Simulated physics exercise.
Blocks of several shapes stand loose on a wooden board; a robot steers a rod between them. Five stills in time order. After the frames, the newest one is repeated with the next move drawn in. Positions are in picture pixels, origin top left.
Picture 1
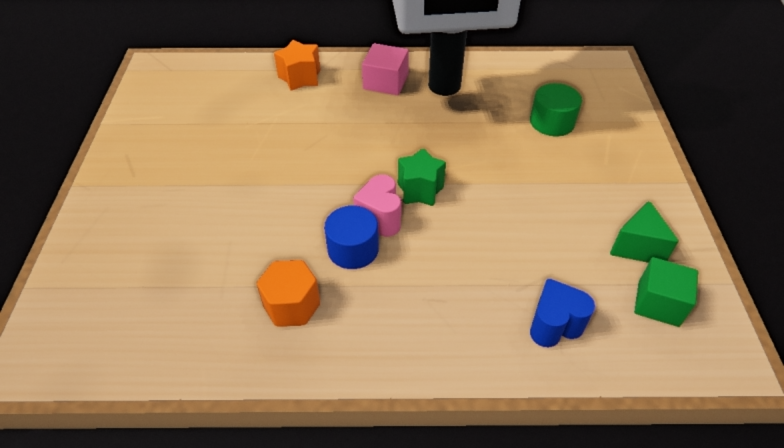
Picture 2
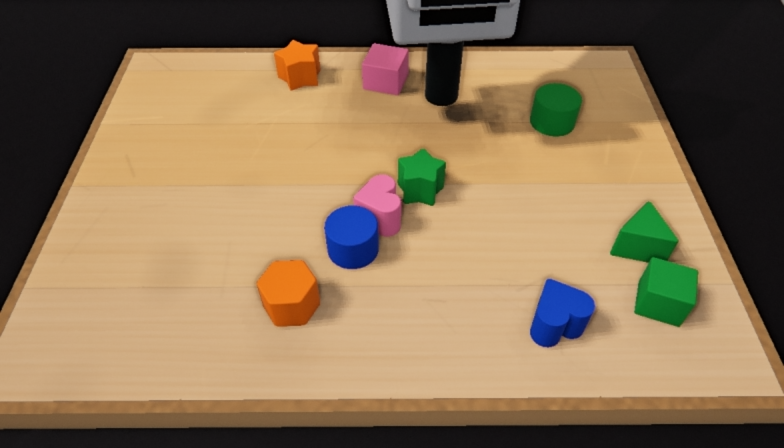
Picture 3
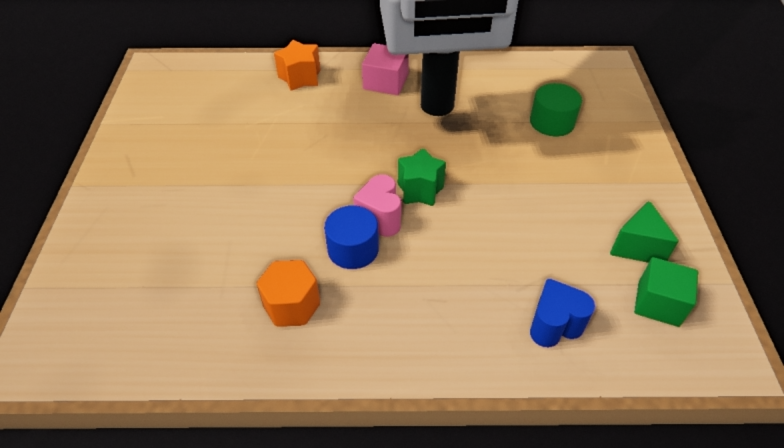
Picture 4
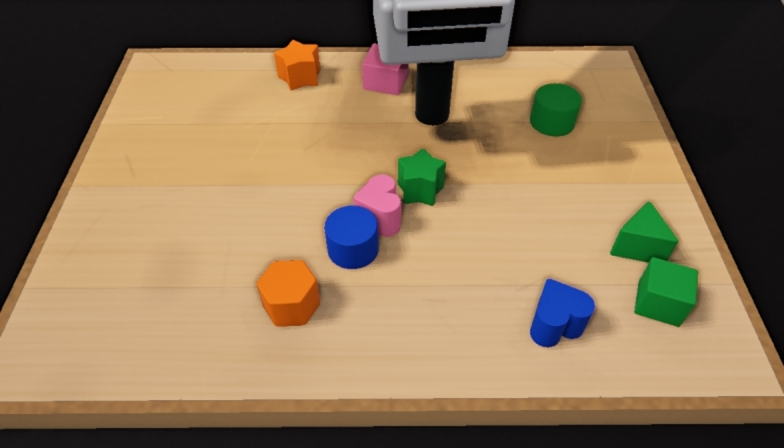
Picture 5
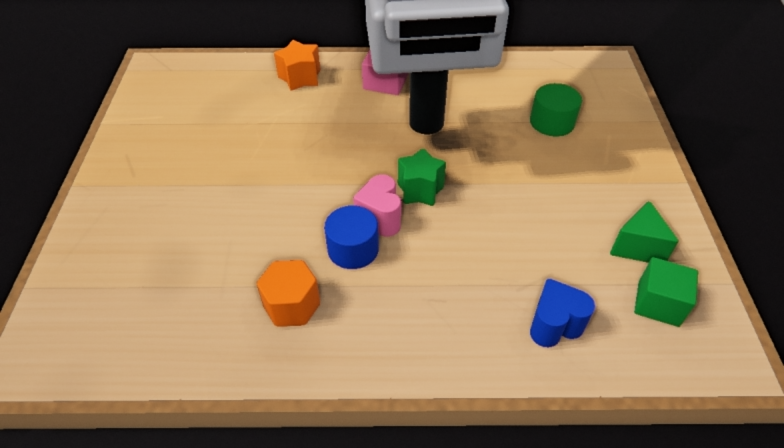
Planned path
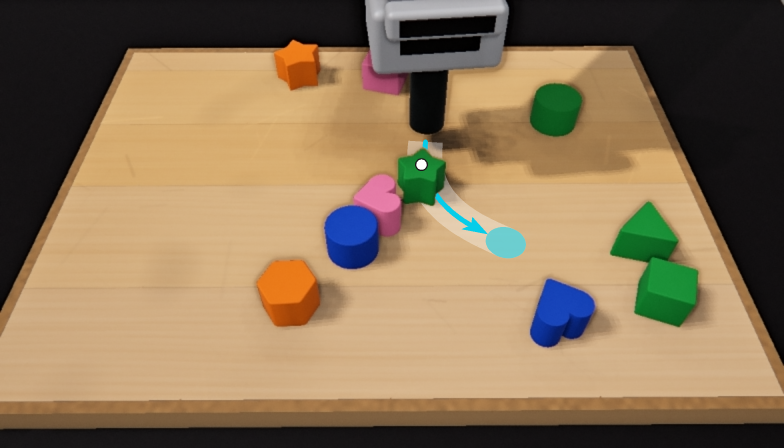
A robot arm's black rod moves slowly over a light wooden board, seen from above at an angle against a dark background. An orange star and pink cube sit at the back, a green cylinder to the right, a green star, pink heart and blue cylinder mid-board, an orange hexagon, blue heart, green triangle and green cube nearer. The rod glides forward and slightly left toward the green star, touching nothing.
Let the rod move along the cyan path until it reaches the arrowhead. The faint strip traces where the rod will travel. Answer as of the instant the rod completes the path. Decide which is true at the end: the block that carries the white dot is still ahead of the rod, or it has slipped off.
My guess is it ends up beside or behind the rod.
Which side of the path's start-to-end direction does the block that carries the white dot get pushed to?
Heads right.
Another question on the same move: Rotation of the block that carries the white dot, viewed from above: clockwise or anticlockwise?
Clockwise rotation.
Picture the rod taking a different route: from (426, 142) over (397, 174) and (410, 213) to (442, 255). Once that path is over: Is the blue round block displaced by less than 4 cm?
The answer is yes.
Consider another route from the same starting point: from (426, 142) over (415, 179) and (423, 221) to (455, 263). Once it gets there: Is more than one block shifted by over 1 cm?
No, I don't think so.
The drawn path runs from (426, 142) via (428, 179) and (456, 215), ending at (506, 242); the dot is on the green star.
What follows on the original path. One third of the way, rod at (429, 161); green star at (420, 184).
Two thirds of the way, rod at (458, 197); pink heart block at (379, 196), turned 20° clockwise; green star at (429, 209), turned 75° clockwise.
At the end, rod at (510, 224); pink heart block at (379, 196), turned 20° clockwise; green star at (430, 210), turned 85° clockwise; blue heart block not moved.
